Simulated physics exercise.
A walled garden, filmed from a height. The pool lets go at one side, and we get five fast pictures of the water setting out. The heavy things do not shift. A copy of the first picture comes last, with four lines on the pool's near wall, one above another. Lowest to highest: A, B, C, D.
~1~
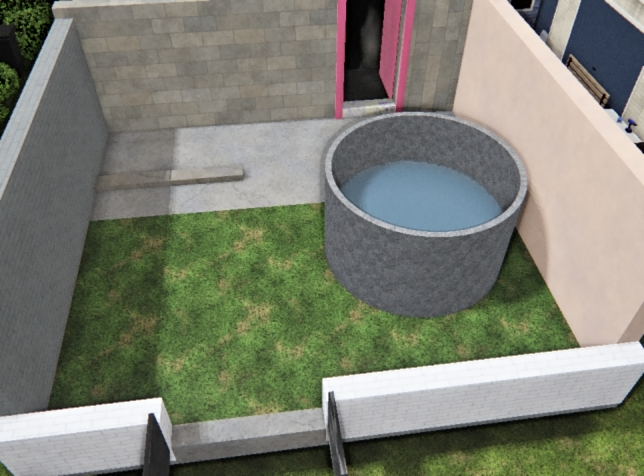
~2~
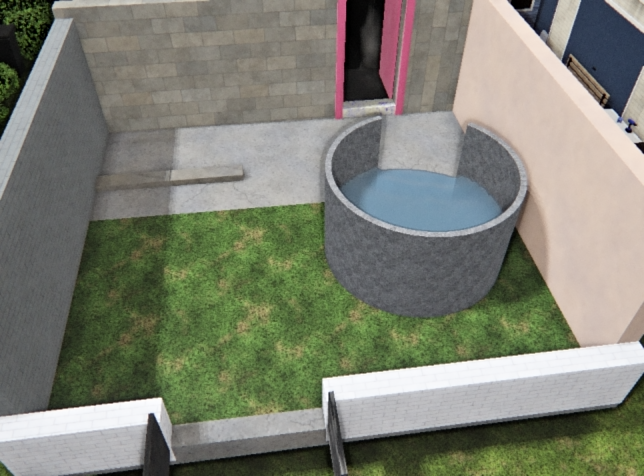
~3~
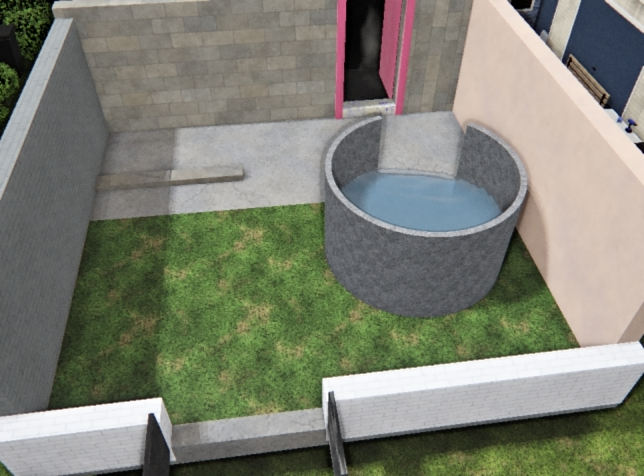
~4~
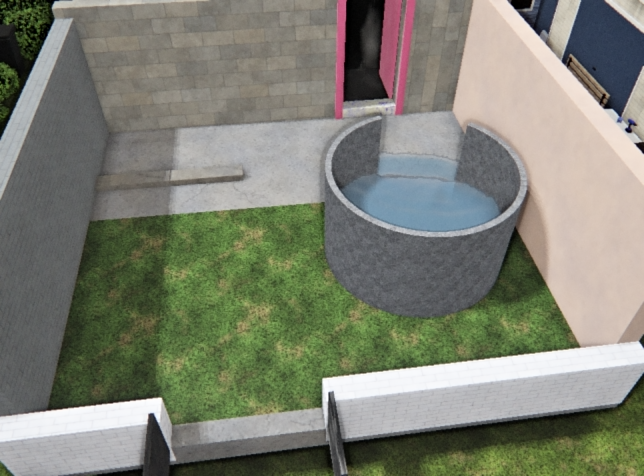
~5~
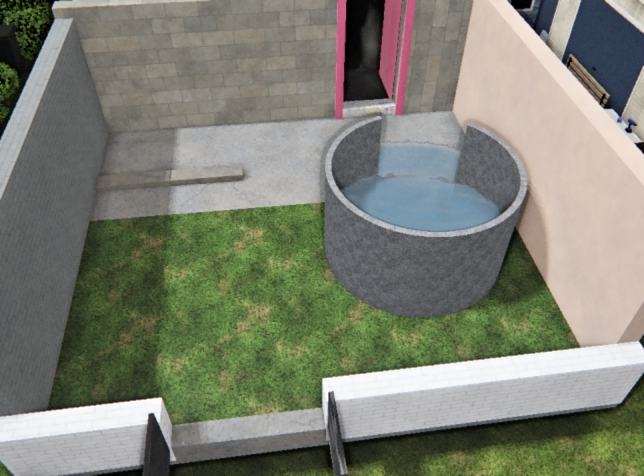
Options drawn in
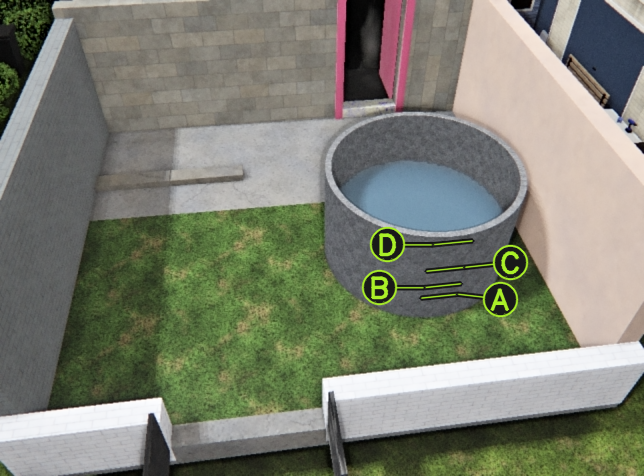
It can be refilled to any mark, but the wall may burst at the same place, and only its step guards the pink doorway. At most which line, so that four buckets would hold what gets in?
Choose A.
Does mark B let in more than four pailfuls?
Yes, it does.
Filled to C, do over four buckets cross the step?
Yes, that goes wrong.
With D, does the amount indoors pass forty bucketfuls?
Yes, clearly.
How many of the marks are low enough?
One of them.
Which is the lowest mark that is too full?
B it is.
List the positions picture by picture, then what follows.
In the first picture, water in the pool at rest, its middle at (417, 212); foot of the pink doorway at (369, 116); open gate at (243, 385).
In the second picture, water covers 1 % of the ground, its front hidden from here.
In the third picture, water covers 3 % of the ground, its front hidden from here.
In the fourth picture, water covers 7 % of the ground, its front hidden from here.
In the fifth picture, water covers 10 % of the ground, its front hidden from here.
In lime, A at (439, 296); B at (442, 285); C at (446, 269); D at (452, 242); from the bottom up A, B, C, D.
Choosing A, a bucket or two gets in.
Choosing B, about 9 bucketfuls get in.
Choosing C, dozens of bucketfuls pour in.
Choosing D, dozens of bucketfuls pour in.
